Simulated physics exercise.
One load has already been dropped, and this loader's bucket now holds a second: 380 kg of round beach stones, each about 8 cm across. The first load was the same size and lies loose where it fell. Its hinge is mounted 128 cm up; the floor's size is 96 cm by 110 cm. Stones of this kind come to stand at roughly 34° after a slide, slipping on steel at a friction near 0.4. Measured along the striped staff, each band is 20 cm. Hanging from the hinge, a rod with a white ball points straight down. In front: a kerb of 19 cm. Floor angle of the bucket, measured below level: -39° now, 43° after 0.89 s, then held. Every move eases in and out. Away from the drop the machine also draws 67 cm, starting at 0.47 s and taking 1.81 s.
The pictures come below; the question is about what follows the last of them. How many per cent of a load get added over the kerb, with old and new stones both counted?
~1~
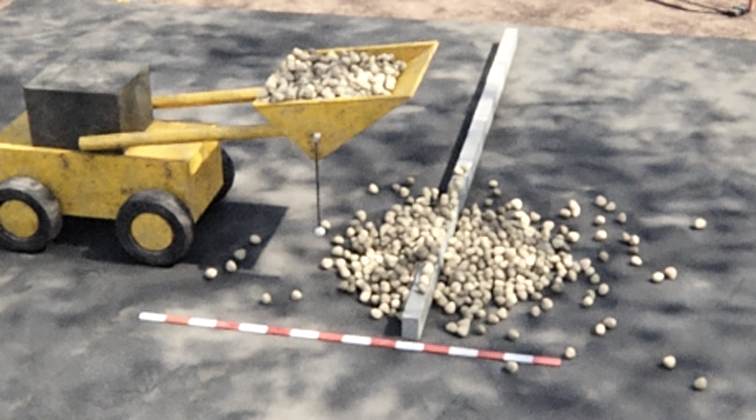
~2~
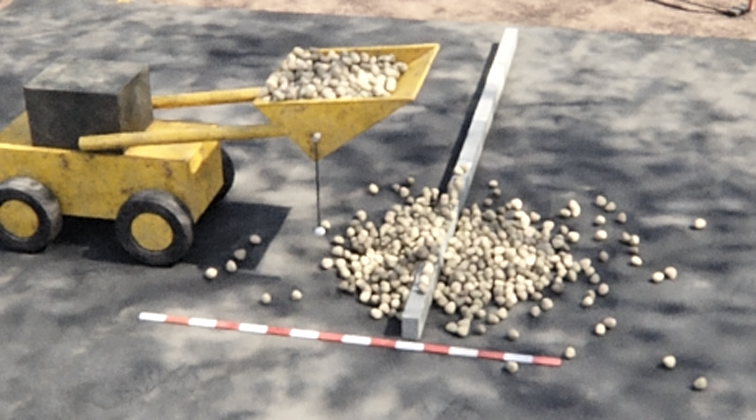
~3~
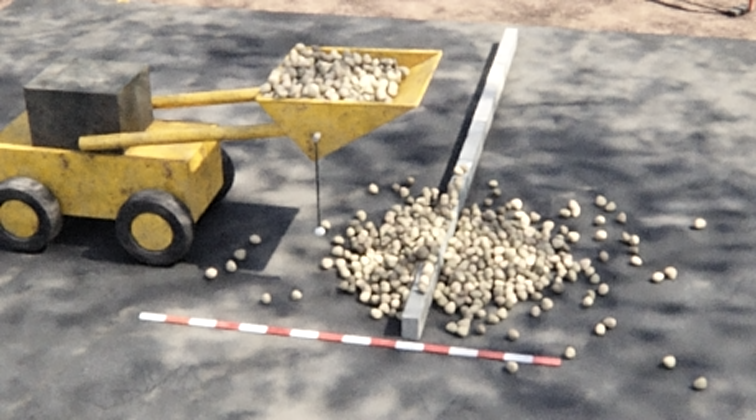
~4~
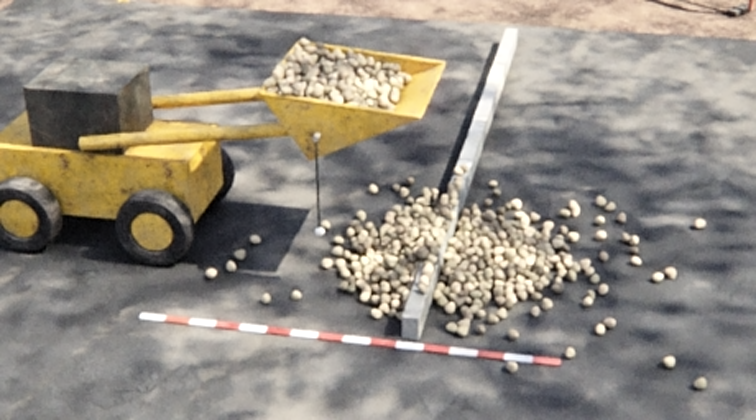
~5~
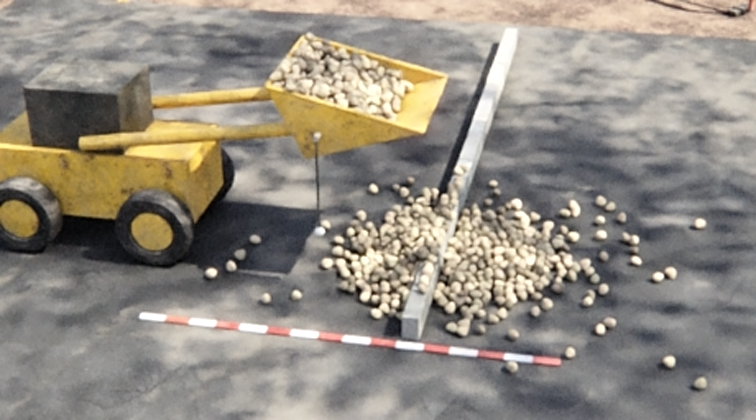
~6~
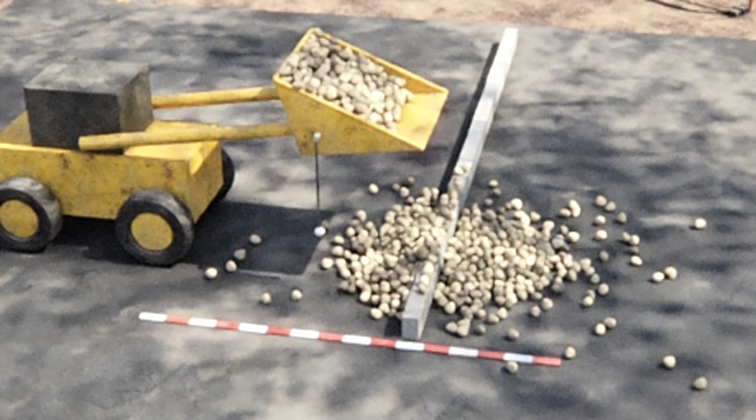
25 %.
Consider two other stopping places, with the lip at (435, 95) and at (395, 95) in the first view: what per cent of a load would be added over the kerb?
Roughly 55 and 15 per cent, in that order.
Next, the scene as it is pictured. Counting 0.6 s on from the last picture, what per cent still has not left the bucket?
Roughly 55 per cent is still inside.
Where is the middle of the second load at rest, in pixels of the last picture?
Middle: Approx. (406, 241) px.
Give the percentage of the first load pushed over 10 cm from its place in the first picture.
Roughly 20 % of them.
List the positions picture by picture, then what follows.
In the first frame, the bucket is at -39°, its lip at (411, 96); the top of the load is at (349, 61). The earlier load is highest near (436, 224), 24 cm above ground level, 51 % on this side of the kerb, 49 % over the kerb.
In the second frame, lip at (413, 98), floor tilted -37°, highest stones at (350, 61).
In the third frame, the bucket is at -33°, its lip at (416, 106); the top of the load is at (306, 60).
In the fourth frame, the bucket is at -26°, its lip at (420, 117); the top of the load is at (302, 54).
In the fifth frame, lip at (423, 132), floor tilted -18°, highest stones at (305, 50).
In the sixth frame, the bucket is at -8°, its lip at (423, 149); the top of the load is at (313, 46).
Then, 0.3 s after the last picture the floor is at 30°; in per cent of one load, 100 in the bucket, 51 on this side of the kerb, 49 over the kerb; the foremost stones are at (662, 280).
Then, 0.6 s after the last picture the floor is at 43°; in per cent of one load, 53 in the bucket, 98 on this side of the kerb, 50 over the kerb; the foremost stones are at (662, 280).
Then, 2.4 s after the last picture the floor is at 43°; in per cent of one load, 0 in the bucket, 126 on this side of the kerb, 74 over the kerb; the foremost stones are at (667, 283).
Then, 5.0 s after the last picture the floor is at 43°; in per cent of one load, 0 in the bucket, 126 on this side of the kerb, 74 over the kerb; the foremost stones are at (667, 283). Net gain over the kerb, 25.
